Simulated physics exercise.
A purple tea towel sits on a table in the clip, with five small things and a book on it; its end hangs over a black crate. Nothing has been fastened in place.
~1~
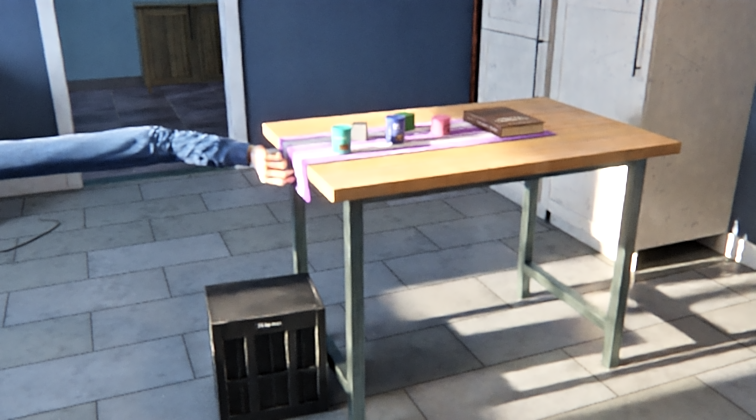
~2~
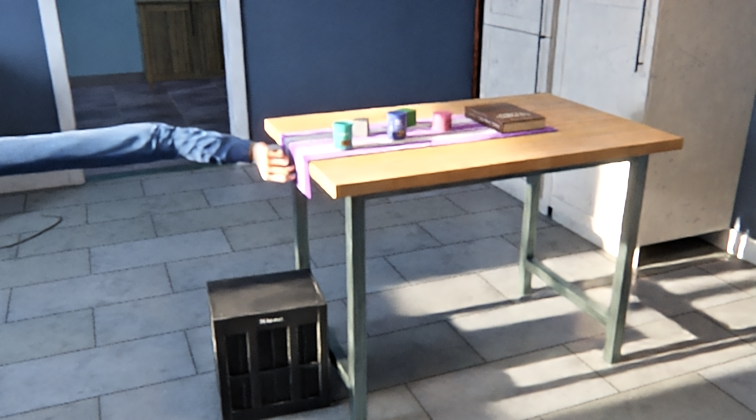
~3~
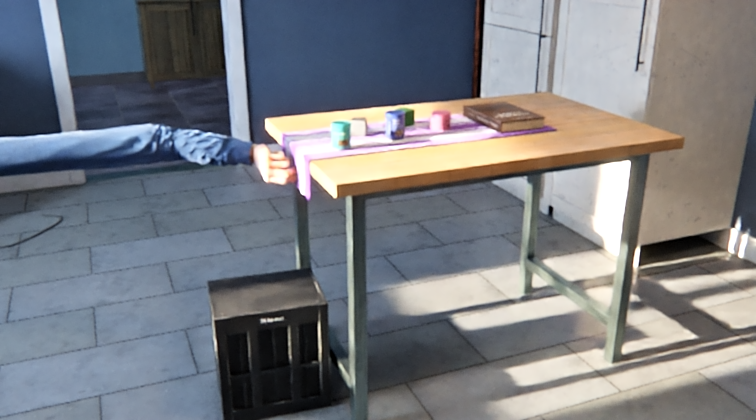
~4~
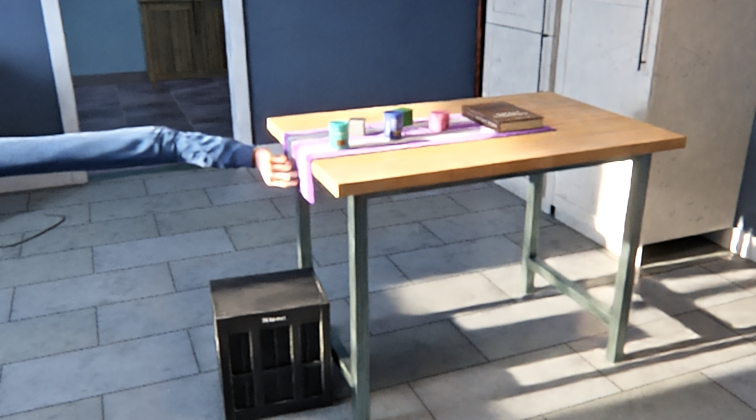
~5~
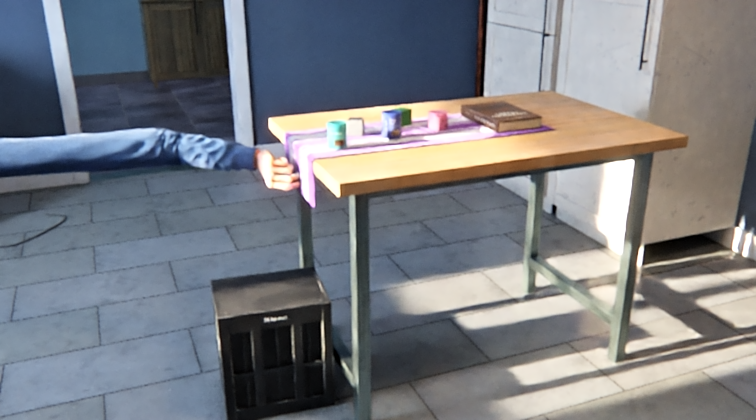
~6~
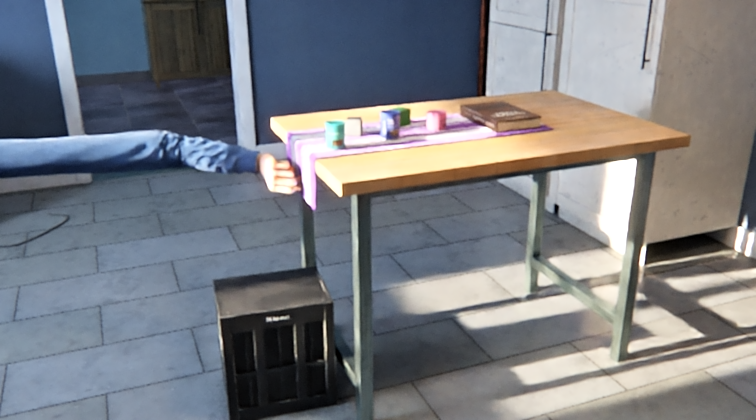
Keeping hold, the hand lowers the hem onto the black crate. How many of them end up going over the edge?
Three end up below.
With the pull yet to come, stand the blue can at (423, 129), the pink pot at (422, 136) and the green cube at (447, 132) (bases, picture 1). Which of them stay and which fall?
The blue can is still on top, the pink pot is still on top and the green cube is still on top.
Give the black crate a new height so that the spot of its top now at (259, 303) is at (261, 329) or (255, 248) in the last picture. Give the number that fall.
That would be 4 and 1.
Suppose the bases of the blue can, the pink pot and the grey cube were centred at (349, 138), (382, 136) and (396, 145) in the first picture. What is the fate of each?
The blue can is carried off, the pink pot falls, the grey cube comes down.
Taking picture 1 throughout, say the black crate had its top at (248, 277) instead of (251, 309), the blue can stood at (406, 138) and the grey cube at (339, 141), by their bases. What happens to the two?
Blue can stays, grey cube is gone.
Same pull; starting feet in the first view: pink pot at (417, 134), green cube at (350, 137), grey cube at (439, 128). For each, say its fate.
In the end the pink pot is still on top, the green cube is no longer on top, and the grey cube is still on top.
Early on, hem near (302, 263); turquoise can and grey cube gone.
Midway, hem on the crate; turquoise can, grey cube and blue can gone.
Finally, hem on the crate; turquoise can, grey cube and blue can gone. The answer is three.
